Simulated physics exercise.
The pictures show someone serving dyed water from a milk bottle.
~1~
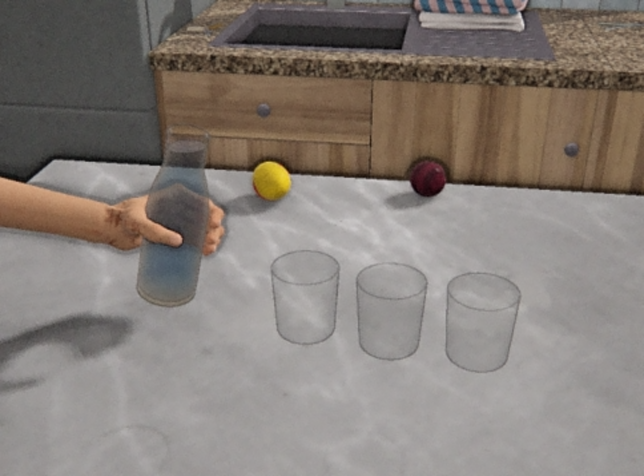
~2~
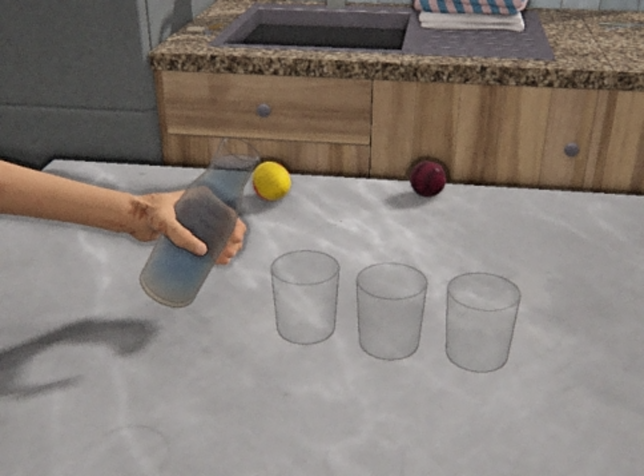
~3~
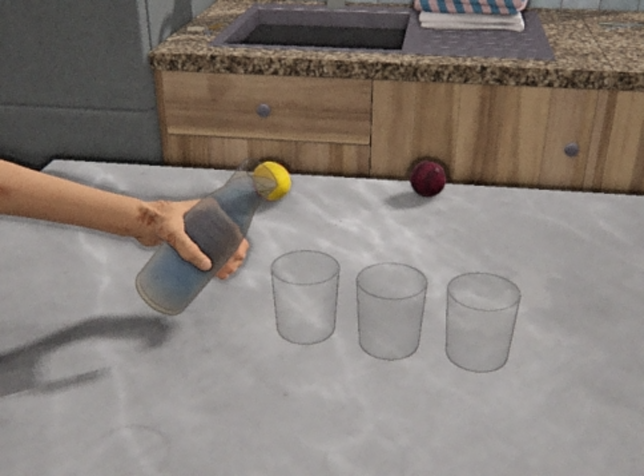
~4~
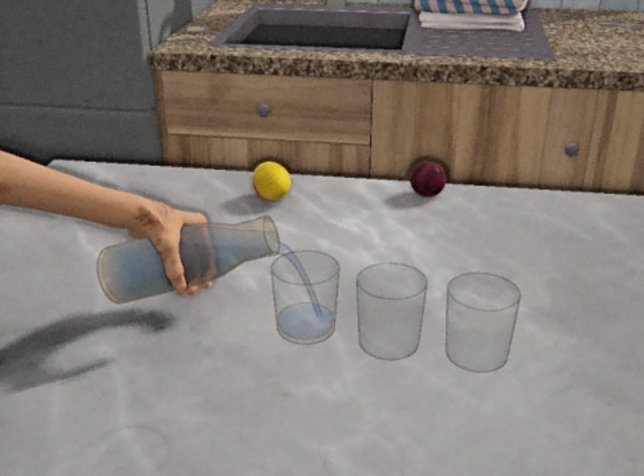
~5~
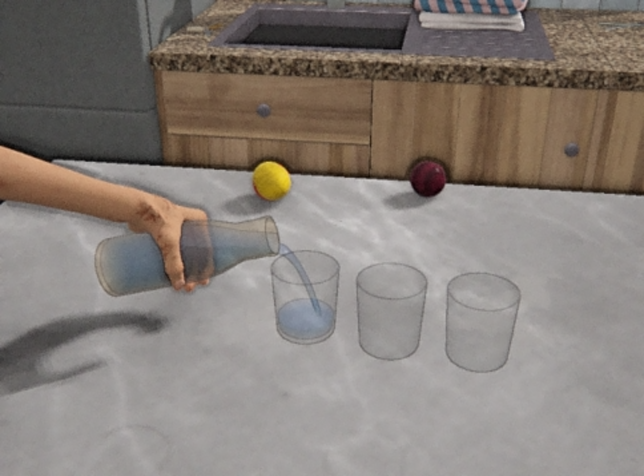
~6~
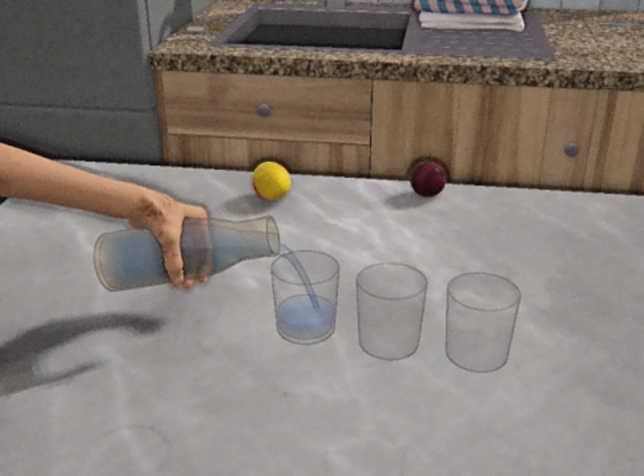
A hand lifting and tilting a glass bottle of bluish water, then pouring a thin stream into the leftmost of three glasses.
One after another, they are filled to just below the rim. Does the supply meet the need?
No. That's going to be too little for everybody.
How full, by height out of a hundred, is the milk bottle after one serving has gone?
I reckon close to 40 percent.
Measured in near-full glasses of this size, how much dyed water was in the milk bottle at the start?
Roughly 2.0 servings.
Soon after, the first is about half full.
Later, the first is done and the milk bottle has about half of its load.
In the end, the milk bottle is empty with two filled and the next at only drops of a serving.
